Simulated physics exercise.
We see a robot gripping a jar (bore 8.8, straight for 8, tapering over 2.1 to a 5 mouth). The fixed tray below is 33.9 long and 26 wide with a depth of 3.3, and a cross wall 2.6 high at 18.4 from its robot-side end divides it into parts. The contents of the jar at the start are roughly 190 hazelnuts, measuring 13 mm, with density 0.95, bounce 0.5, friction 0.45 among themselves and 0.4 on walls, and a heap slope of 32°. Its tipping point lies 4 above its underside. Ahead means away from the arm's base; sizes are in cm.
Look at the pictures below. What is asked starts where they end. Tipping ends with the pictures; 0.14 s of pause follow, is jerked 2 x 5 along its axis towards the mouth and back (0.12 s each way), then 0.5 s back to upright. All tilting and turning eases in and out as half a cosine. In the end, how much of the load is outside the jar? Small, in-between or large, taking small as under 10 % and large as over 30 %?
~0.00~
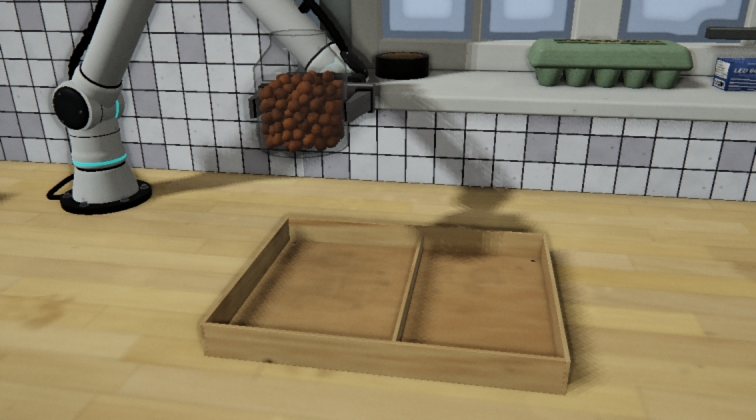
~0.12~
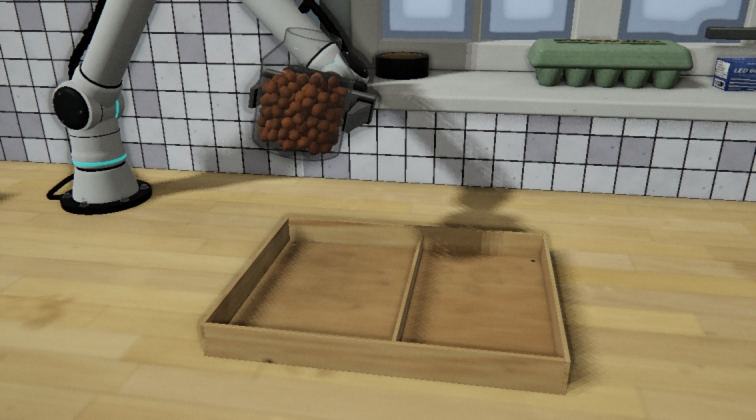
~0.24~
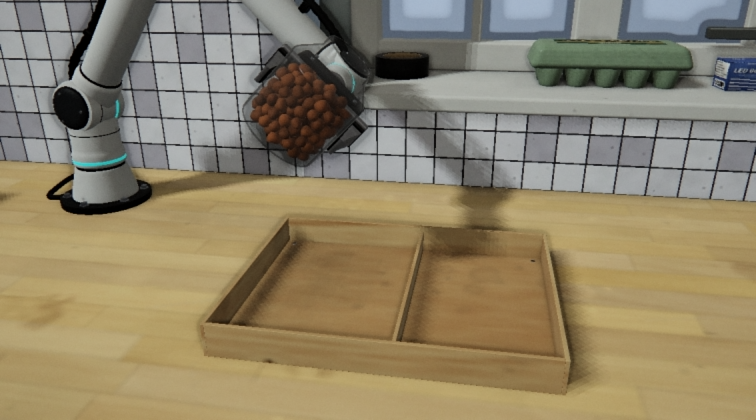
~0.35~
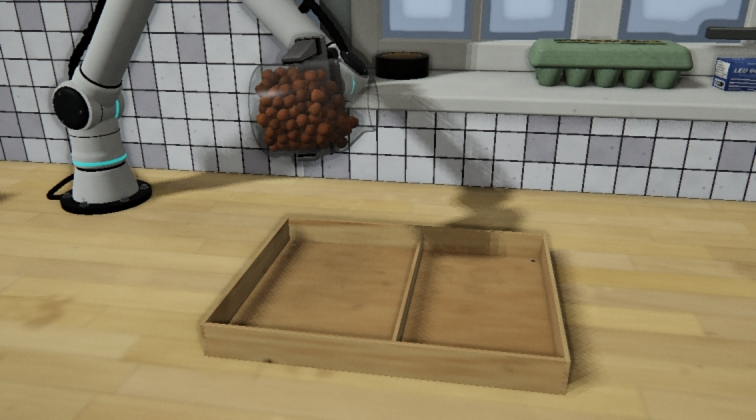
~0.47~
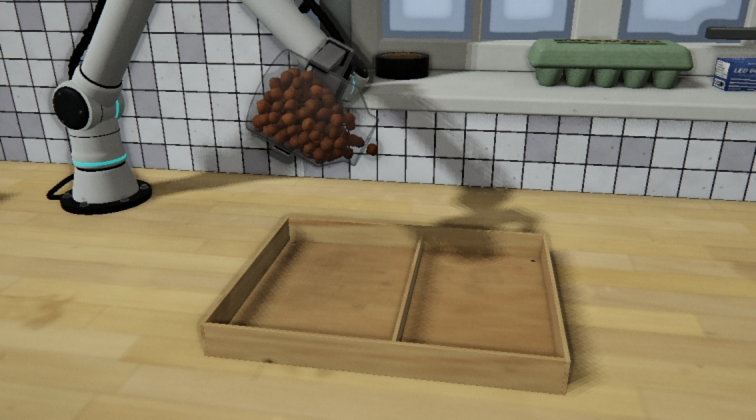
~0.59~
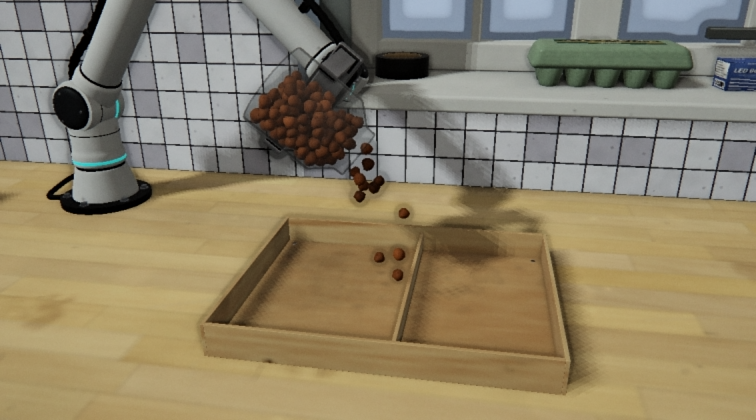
Large.
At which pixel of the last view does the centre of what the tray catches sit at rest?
Roughly pixel (401, 295).
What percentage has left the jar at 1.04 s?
Share out of jar: Approx. 30 %.
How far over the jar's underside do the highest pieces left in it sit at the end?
Around 6.5 cm.
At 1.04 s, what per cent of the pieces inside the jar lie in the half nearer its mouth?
Something near 55 in a hundred.
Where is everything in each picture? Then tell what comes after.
The first picture shows jar middle at (302, 108), upright; upper third of the load around (303, 92), from x 265 to 340, top at y 75; 186 in the jar.
The second picture shows jar middle at (302, 108), tipped 12°; upper third of the load around (299, 92), from x 265 to 340, top at y 75.
The third picture shows jar middle at (302, 108), tipped 45°; upper third of the load around (297, 91), from x 255 to 345, top at y 70.
The fourth picture shows jar middle at (302, 108), tipped 84°; upper third of the load around (294, 89), from x 260 to 350, top at y 70.
The fifth picture shows jar middle at (302, 108), tipped 117°; upper third of the load around (293, 96), from x 260 to 370, top at y 75.
The sixth picture shows jar middle at (302, 108), tipped 129°; upper third of the load around (290, 102), from x 255 to 405, top at y 75; 177 in the jar, 3 in the robot-side part, 6 in flight or on a rim.
After 1.04 s, tipped 129°, highest piece 23 above the table; 134 in the jar, 29 in the robot-side part, 21 in the far-side part, 2 in flight or on a rim.
After 1.49 s, tipped 54°, highest piece 25 above the table; 107 in the jar, 43 in the robot-side part, 32 in the far-side part, 4 in flight or on a rim.
After 1.91 s, upright, highest piece 24 above the table; 107 in the jar, 43 in the robot-side part, 36 in the far-side part.
After 2.61 s, upright, highest piece 24 above the table; 107 in the jar, 43 in the robot-side part, 36 in the far-side part.
At rest, 107 in the jar, 43 in the robot-side part, 36 in the far-side part. That is 42 % outside the jar.
